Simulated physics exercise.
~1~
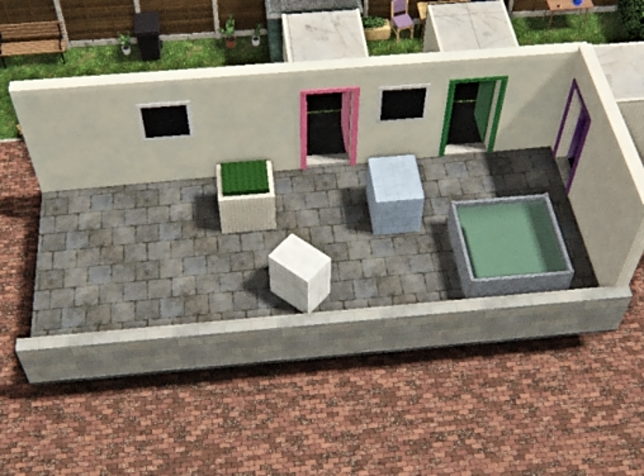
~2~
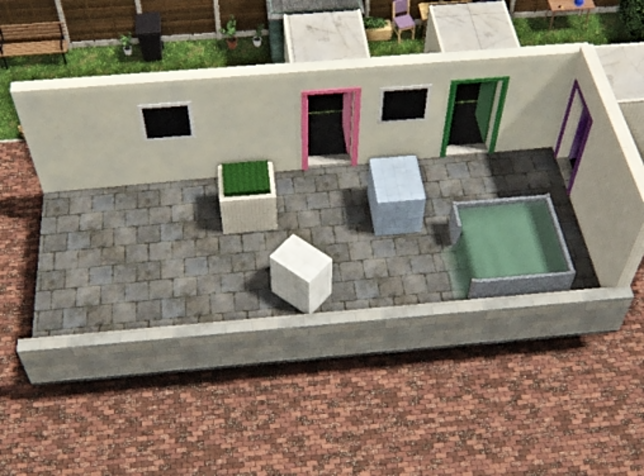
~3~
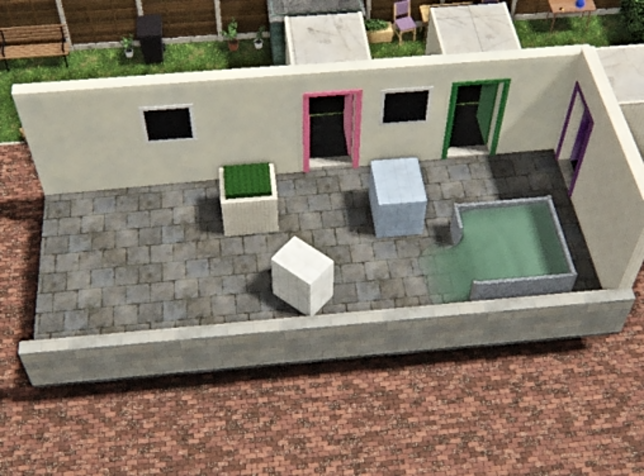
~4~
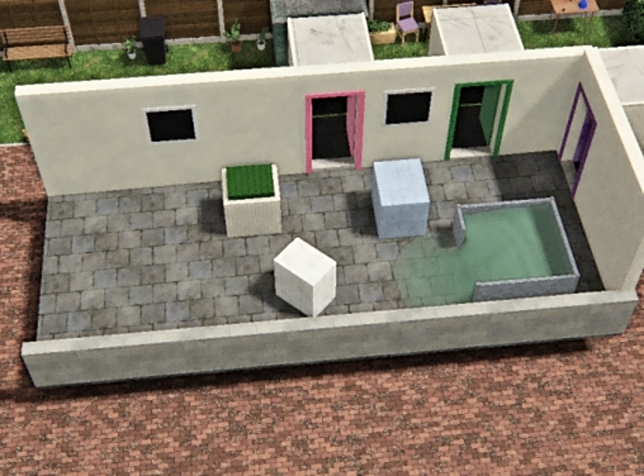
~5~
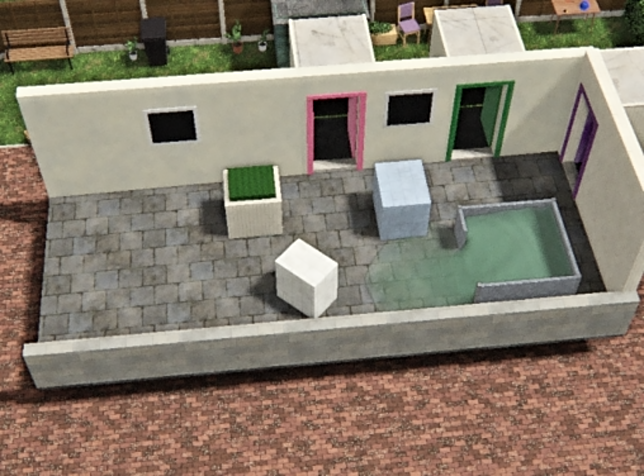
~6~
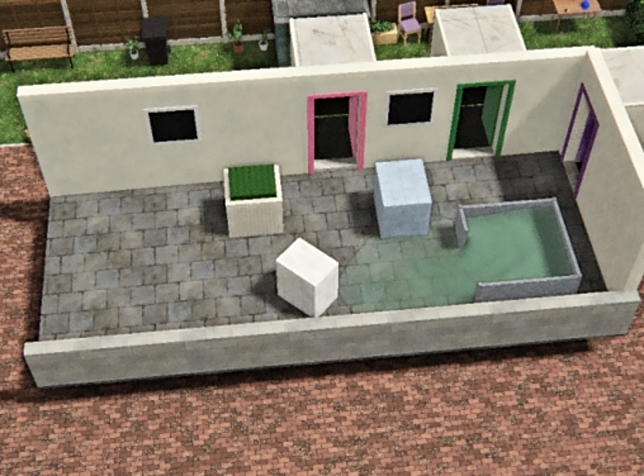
Green water pours from the tank's open left side and spreads left across the grey paving.
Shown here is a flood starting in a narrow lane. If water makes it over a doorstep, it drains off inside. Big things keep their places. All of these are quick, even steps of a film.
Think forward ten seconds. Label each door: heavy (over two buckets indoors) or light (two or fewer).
Green door - light; pink door - light; purple door - light.
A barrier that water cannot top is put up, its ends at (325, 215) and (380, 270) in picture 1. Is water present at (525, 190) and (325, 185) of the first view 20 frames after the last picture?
First spot parched, second spot submerged.
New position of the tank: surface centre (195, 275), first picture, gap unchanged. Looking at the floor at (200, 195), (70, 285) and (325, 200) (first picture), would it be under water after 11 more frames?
Bone-dry, soaked, bone-dry.
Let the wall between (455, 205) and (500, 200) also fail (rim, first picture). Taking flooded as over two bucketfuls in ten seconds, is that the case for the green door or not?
Note: Green door crosses the line.
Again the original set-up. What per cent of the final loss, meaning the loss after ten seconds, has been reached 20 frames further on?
Share gone: About 10 %.
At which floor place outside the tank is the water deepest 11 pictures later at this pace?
Look close to (313, 340).
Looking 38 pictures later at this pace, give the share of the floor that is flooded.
About 80 per cent.
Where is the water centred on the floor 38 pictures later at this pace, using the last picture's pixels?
At roughly (320, 265).
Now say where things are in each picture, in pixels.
In the first frame, the open tank at (510, 239) is whole and still.
In the second frame, water pours out at (465, 268) and has run to (450, 248).
In the third frame, water pours out at (466, 271) and has run to (424, 255).
In the fourth frame, the front is at (397, 267), out from the gap at (469, 272).
In the fifth frame, water pours out at (470, 273) and has run to (370, 284).
In the sixth frame, water pours out at (471, 273) and has run to (342, 288).
A moment on, water covers 20 % of the floor; the green door not reached, the pink door not reached, the purple door not reached.
Next, water covers 35 % of the floor; the green door not reached, the pink door not reached, the purple door not reached.
Then, water covers 65 % of the floor; the green door not reached, the pink door wet at the sill, nothing in, the purple door not reached.
Later, water covers 80 % of the floor; the green door not reached, the pink door wet at the sill, nothing in, the purple door not reached.
In the end, water covers 80 % of the floor; the green door wet at the sill, nothing in, the pink door wet at the sill, nothing in, the purple door not reached.
